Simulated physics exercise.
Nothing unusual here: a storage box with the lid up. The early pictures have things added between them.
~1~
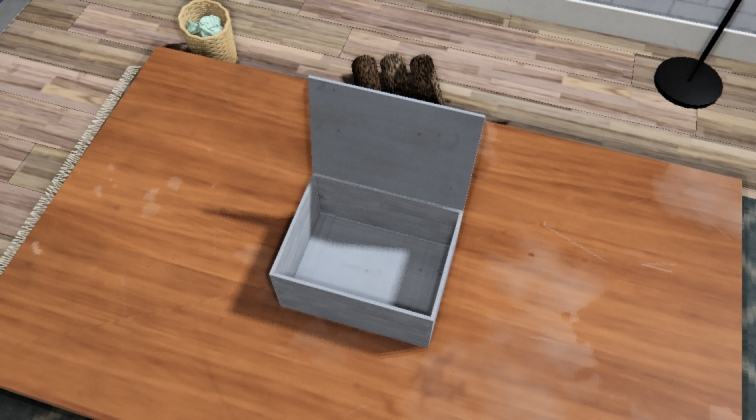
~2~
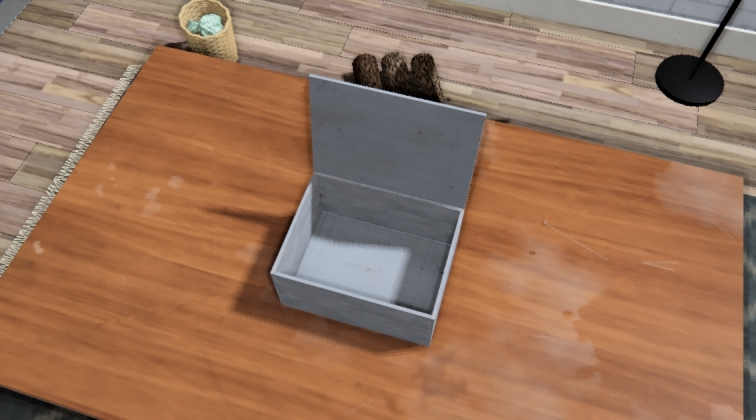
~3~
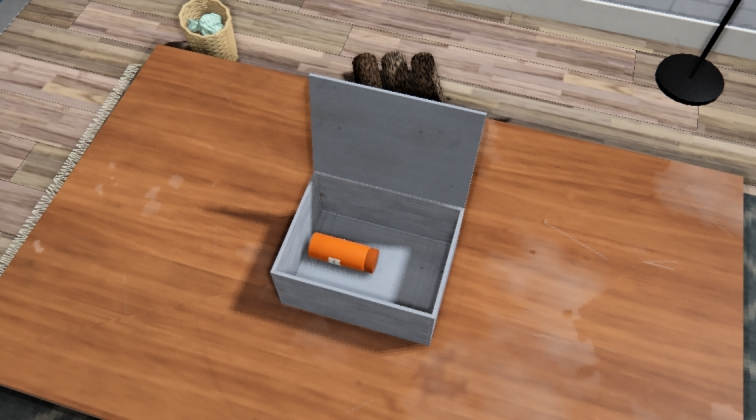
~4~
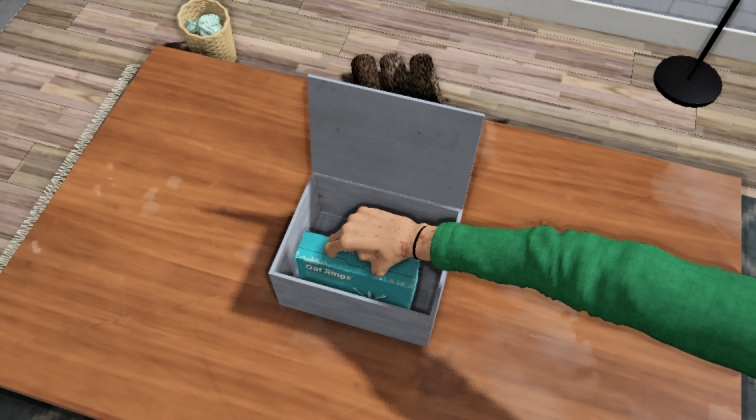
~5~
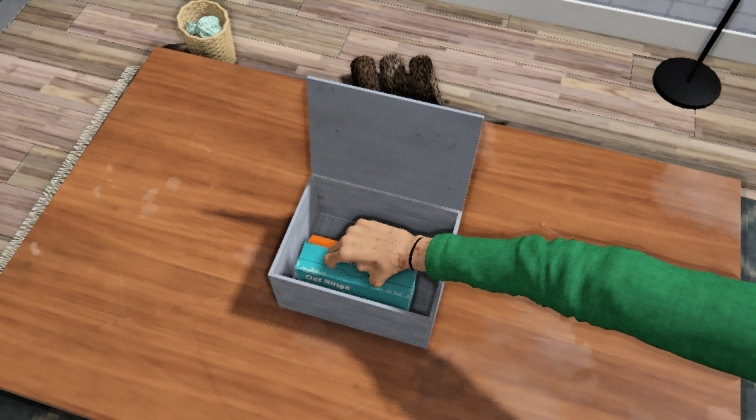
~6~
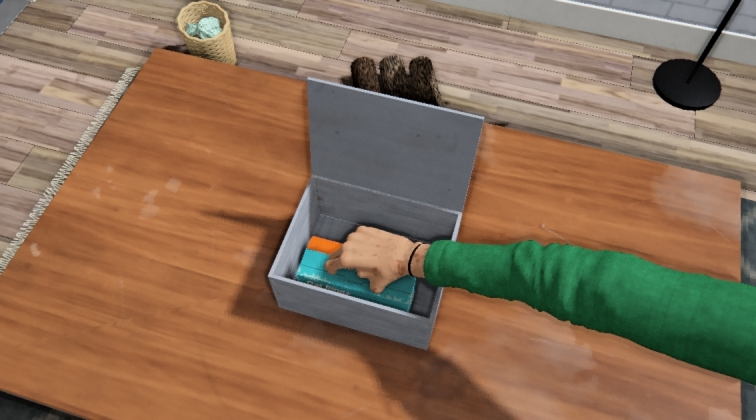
An orange shaker appears in the open gray box, then a hand lowers a turquoise packet in.
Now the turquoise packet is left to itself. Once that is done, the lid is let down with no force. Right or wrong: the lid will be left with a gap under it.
Wrong, it closes.
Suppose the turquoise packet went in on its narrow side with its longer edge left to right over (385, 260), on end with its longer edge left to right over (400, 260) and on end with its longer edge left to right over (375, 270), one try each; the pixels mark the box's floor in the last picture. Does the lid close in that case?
Okay, so first it closes properly, then it doesn't close, and last it doesn't close.
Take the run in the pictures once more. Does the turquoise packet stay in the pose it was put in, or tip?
As it turns out, it keeps its original angle.
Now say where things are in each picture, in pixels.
The last thing is not in view yet, in the first frame.
The last thing is not in view yet, in the second frame.
The last thing is not in view yet; orange shaker (344, 253), in the third frame.
Still above its spot; turquoise packet (358, 273), in the fourth frame.
Still above its spot; turquoise packet (357, 282), in the fifth frame.
Put in, still held; turquoise packet (357, 288), in the sixth frame.
Then, 1.20 s after the last picture, lid starting down.
Then, 1.80 s after the last picture, lid 46° above the rim.
Then, 2.20 s after the last picture, lid 14° above the rim.
At rest, lid shut; both in place. Seen from the same camera at the end, turquoise packet near (357, 288).
